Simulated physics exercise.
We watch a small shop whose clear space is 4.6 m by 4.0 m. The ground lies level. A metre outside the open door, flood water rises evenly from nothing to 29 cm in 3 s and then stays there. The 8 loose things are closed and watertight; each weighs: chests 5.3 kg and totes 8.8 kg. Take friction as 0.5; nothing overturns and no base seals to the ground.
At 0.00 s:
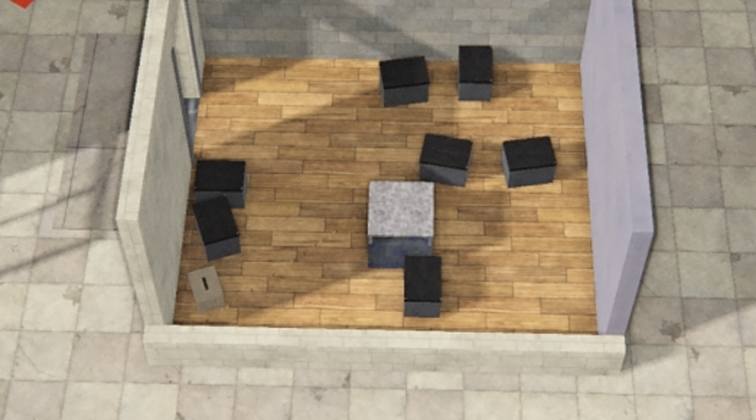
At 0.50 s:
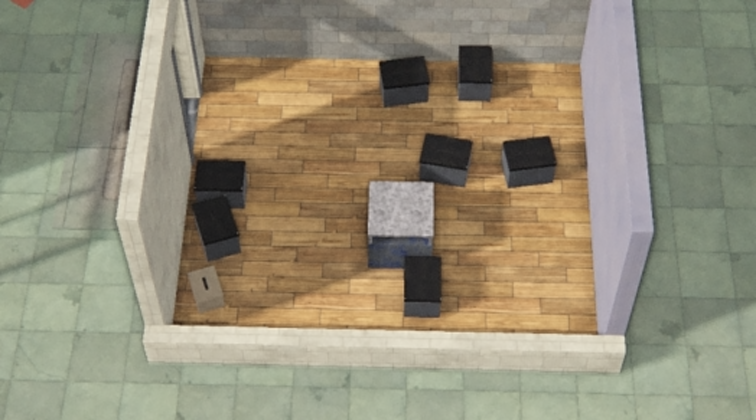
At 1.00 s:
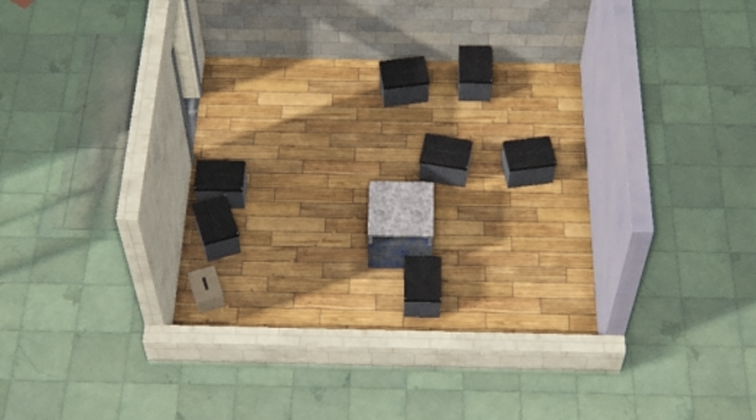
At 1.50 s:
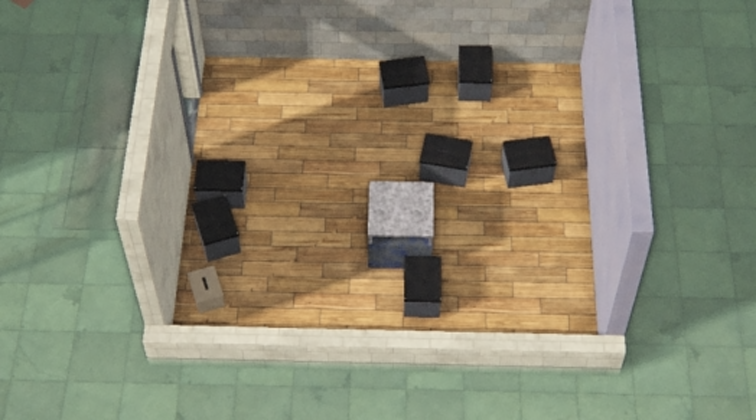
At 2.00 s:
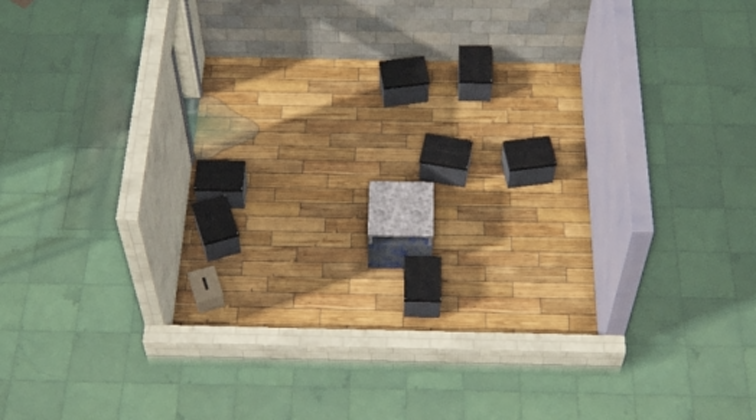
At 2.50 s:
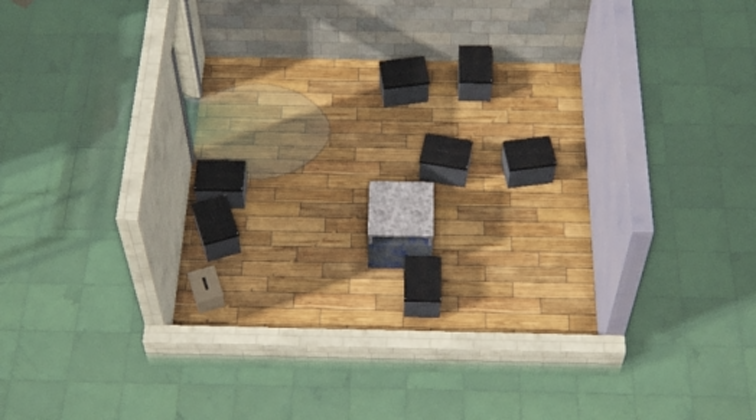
Greenish water spread over the paving around a small open-topped shop, then crept in through the doorway on the left and fanned across the wooden floor, while the dark boxes inside stayed still.
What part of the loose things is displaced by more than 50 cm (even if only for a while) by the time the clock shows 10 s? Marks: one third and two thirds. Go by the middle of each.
Share: Between one and two thirds.
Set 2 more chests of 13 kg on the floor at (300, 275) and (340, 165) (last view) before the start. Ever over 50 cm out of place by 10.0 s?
In turn: Under, past it.
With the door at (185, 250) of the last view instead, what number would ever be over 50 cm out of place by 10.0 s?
In that case 6 of them.
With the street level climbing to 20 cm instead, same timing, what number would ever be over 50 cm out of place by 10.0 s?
In that case 4 of them.
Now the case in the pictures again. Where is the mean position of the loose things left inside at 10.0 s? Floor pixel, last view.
At about (345, 288).
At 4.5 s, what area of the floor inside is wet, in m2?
Some 11.0 m2.
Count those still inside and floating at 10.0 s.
At that moment 5.
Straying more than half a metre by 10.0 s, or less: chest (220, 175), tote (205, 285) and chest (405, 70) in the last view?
In turn: Under, under, over.
After 3.5 s 0 of 8 are over 50 cm from their spots; 0 afloat.
After 4.5 s 1 of 8 are over 50 cm from their spots; 1 afloat.
After 7.0 s 4 of 8 are over 50 cm from their spots; 4 afloat.
After 10.0 s 5 of 8 are over 50 cm from their spots, and 5 have been at some point; 5 afloat.
